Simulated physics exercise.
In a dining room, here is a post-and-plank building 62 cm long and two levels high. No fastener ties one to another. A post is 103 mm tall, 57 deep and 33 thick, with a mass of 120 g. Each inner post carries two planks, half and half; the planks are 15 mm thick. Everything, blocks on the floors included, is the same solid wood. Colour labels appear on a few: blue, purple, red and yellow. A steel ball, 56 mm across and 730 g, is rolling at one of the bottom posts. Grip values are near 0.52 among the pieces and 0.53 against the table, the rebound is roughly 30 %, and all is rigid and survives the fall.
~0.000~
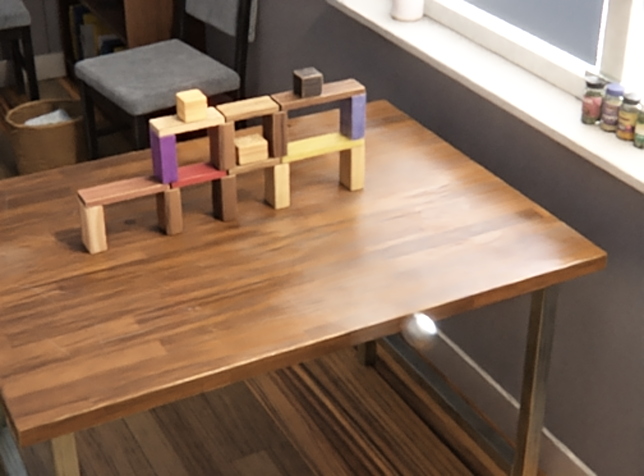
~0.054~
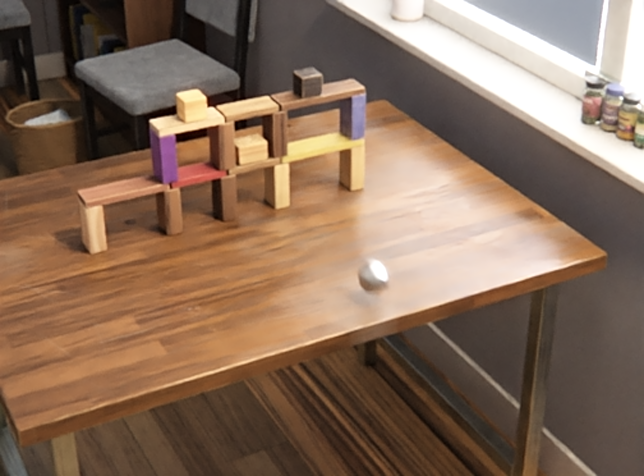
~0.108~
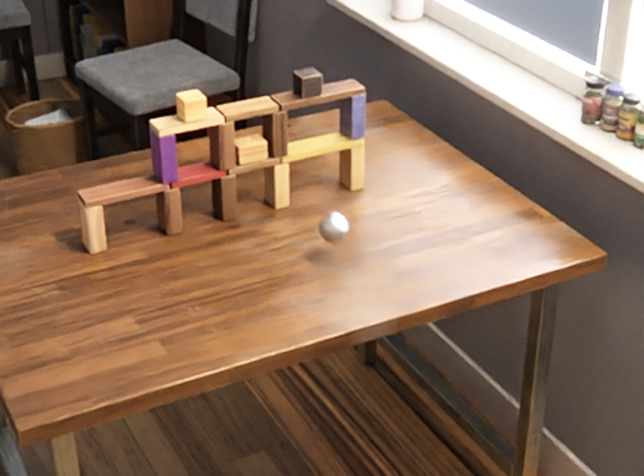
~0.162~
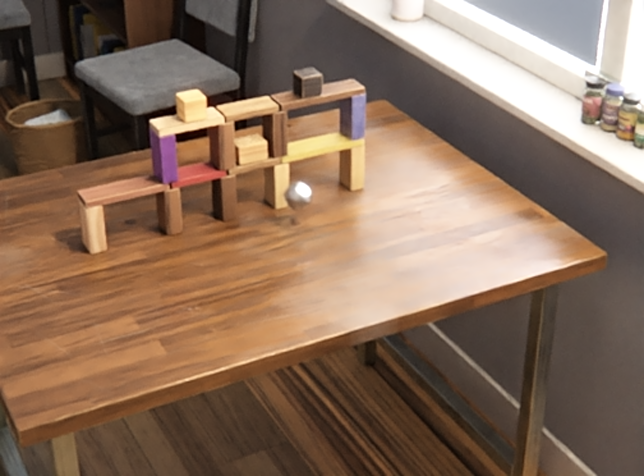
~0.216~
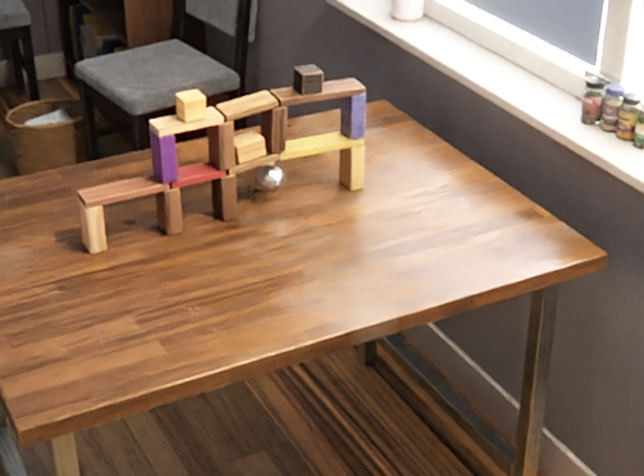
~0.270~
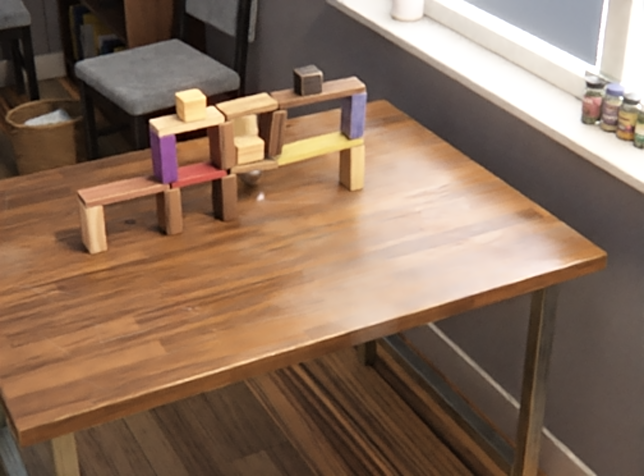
A shiny ball rolled across a wooden table toward a two-level block structure and struck a bottom post near the middle, knocking it out of place, while the planks and blocks around it shifted and tilted slightly.
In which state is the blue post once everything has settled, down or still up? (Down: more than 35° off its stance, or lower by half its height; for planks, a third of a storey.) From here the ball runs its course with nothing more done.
Most likely it is lost.
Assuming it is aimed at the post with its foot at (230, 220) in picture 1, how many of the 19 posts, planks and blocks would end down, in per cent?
That way, 60 per cent.
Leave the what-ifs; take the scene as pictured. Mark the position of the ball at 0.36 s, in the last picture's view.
Position: About (219, 146).
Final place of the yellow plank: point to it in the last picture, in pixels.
Roughly (344, 170).
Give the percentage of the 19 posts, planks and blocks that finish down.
I'd put it at roughly 75 per cent of them.
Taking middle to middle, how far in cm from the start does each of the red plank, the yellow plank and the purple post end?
Distances in cm - red: 0; yellow: 10; purple: 8.
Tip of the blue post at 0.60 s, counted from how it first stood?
It's at some 40 degrees.
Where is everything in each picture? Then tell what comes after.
In the first frame (pixels give the middle of a visible side), ball (419, 331) 54 cm from contact, 3.2 m/s; blue post (359, 118); red plank (194, 171); purple post (169, 160); none has stirred.
The second frame shows ball (373, 278) 37 cm from contact, 3.0 m/s; blue post (359, 118).
The third frame shows ball (334, 229) 20 cm from contact, 2.9 m/s; blue post (359, 118).
The fourth frame shows ball (298, 196) 25 mm from contact, 2.9 m/s; blue post (359, 118).
The fifth frame shows ball (271, 179) after contact, 1.9 m/s; blue post (359, 118); yellow plank (318, 141) 5 mm from its place; steepest lean 6°, the post at (271, 164); movement in 8 of them.
The sixth frame shows ball after contact, 1.8 m/s; blue post (358, 117); yellow plank (316, 143) 4° from how it stood; red plank (194, 171); steepest lean 9°, the plank at (255, 168); movement in 8 of them.
After 0.36 s, ball still moving; 8 of the 19 pieces down; blue post 3° from how it stood; yellow plank 30° from how it stood, 33 mm lower.
After 0.60 s, ball still moving; 10 of the 19 pieces down; blue post 40° from how it stood, 6 cm lower; yellow plank 21° from how it stood, 7 cm lower.
After 1.04 s, ball still moving; 14 of the 19 pieces down; blue post on its side; purple post on its side.
In the end (2.2 s), ball rolling away; 14 of the 19 pieces down; blue post on its side; purple post on its side; yellow plank 15° from how it stood, 8 cm lower. From the last view, middles, blue post near (338, 192), purple post near (128, 178).
